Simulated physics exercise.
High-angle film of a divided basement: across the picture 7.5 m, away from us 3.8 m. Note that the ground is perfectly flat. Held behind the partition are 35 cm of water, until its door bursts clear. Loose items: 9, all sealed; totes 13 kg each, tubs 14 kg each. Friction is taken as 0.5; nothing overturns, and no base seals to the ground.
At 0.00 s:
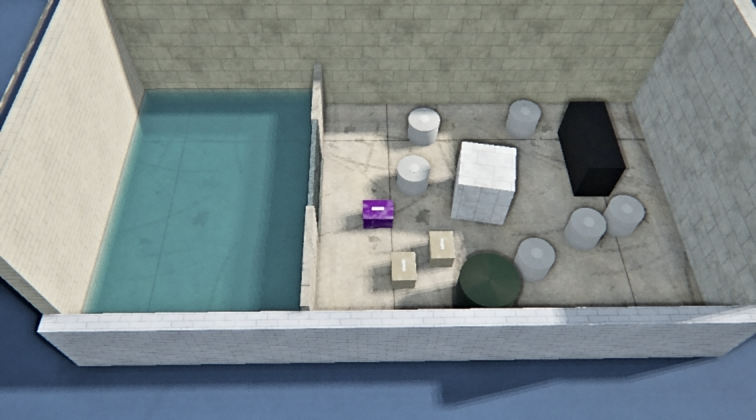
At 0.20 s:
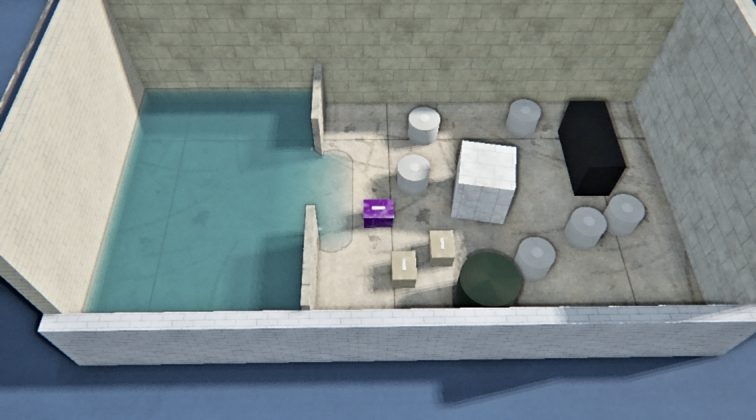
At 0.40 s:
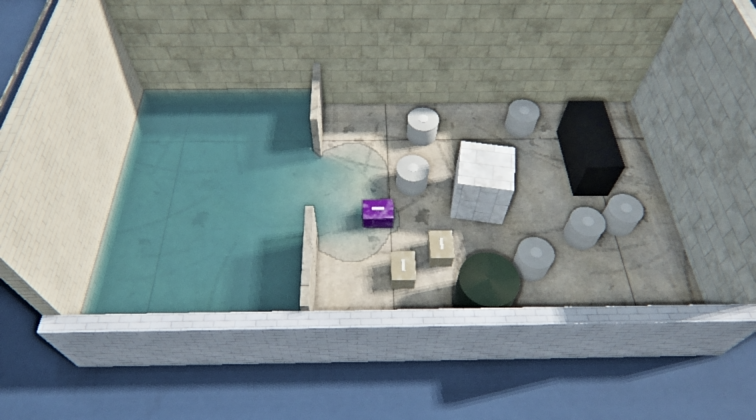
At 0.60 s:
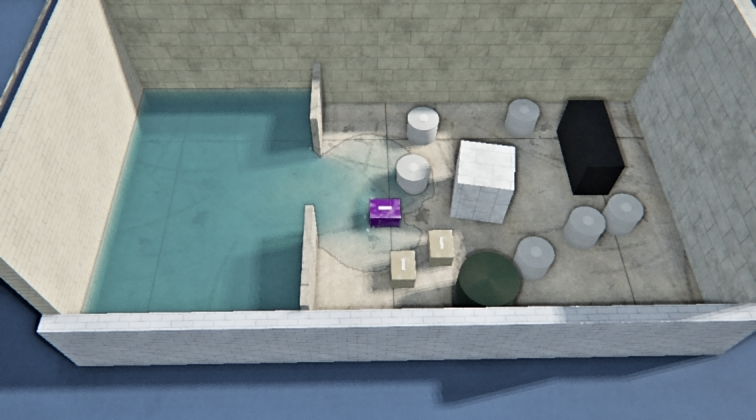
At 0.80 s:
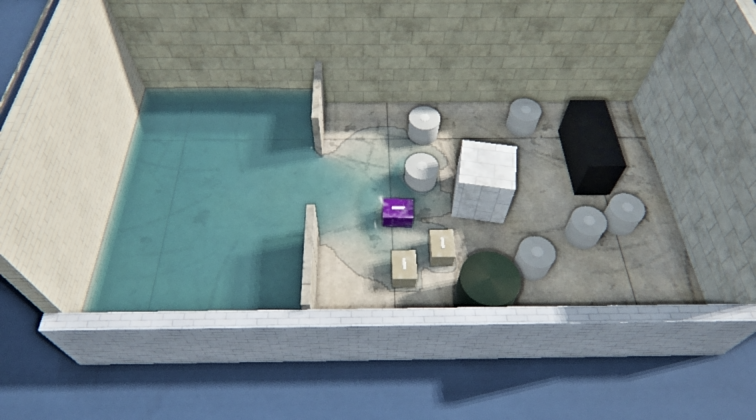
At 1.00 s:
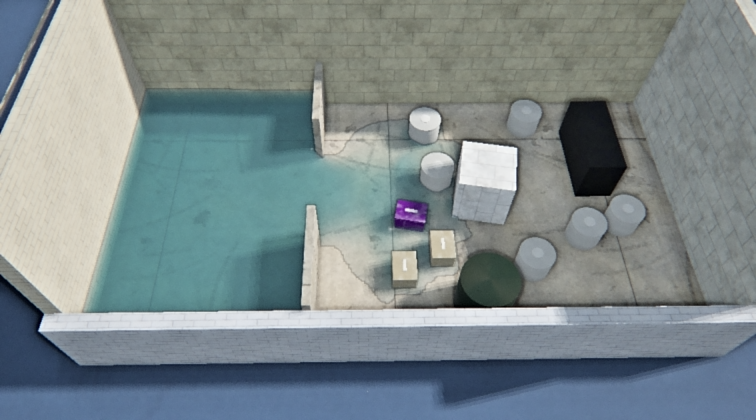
In a walled basement seen from above, a gap opens in the partition and water spreads rightward across the floor among boxes and cylinders, shifting the purple tote and then a nearby pale tub slightly to the right.
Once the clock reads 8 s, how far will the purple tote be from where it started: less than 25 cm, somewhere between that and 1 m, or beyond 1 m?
It is going to shift a long distance.
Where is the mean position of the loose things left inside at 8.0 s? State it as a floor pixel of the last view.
Centred roughly on (540, 242).
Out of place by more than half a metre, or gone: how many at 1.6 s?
2.
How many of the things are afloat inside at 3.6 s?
It comes to 2 of them.
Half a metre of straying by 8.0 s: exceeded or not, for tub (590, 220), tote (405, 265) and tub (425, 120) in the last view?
Taking them in order, the first is beyond the mark, the second within the mark and the third beyond the mark.
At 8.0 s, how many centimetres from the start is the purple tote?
Roughly 150 centimetres.
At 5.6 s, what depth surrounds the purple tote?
About 11 cm.
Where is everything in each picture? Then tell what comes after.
In the first picture, the purple tote at (378, 209), on the bottom; water covers 10.0 m2; 0 of 9 have shifted.
In the second picture, the purple tote at (378, 208), on the bottom; water covers 10.7 m2; 0 of 9 have shifted.
In the third picture, the purple tote at (378, 209) rests on the ground; water covers 11.6 m2; 0 of 9 have shifted.
In the fourth picture, the purple tote at (385, 208), on the bottom, 10 cm from its start; water covers 12.3 m2; 1 of 9 have shifted.
In the fifth picture, the purple tote at (398, 208), on the bottom, 26 cm from its start; 13.1 m2 under water; 2 of 9 have shifted.
In the sixth picture, the purple tote at (411, 211), on the bottom, 43 cm from its start; 13.8 m2 under water; 2 of 9 have shifted.
After 1.6 s the purple tote is near (454, 221), 1.0 m from its start, afloat; 1 afloat.
After 3.6 s the purple tote is near (558, 213), 2.4 m from its start, aground; 2 afloat.
After 5.6 s the purple tote is near (544, 208), 2.2 m from its start, aground; 5 afloat.
After 8.0 s the purple tote is near (511, 231), 1.7 m from its start, afloat; 8 afloat.
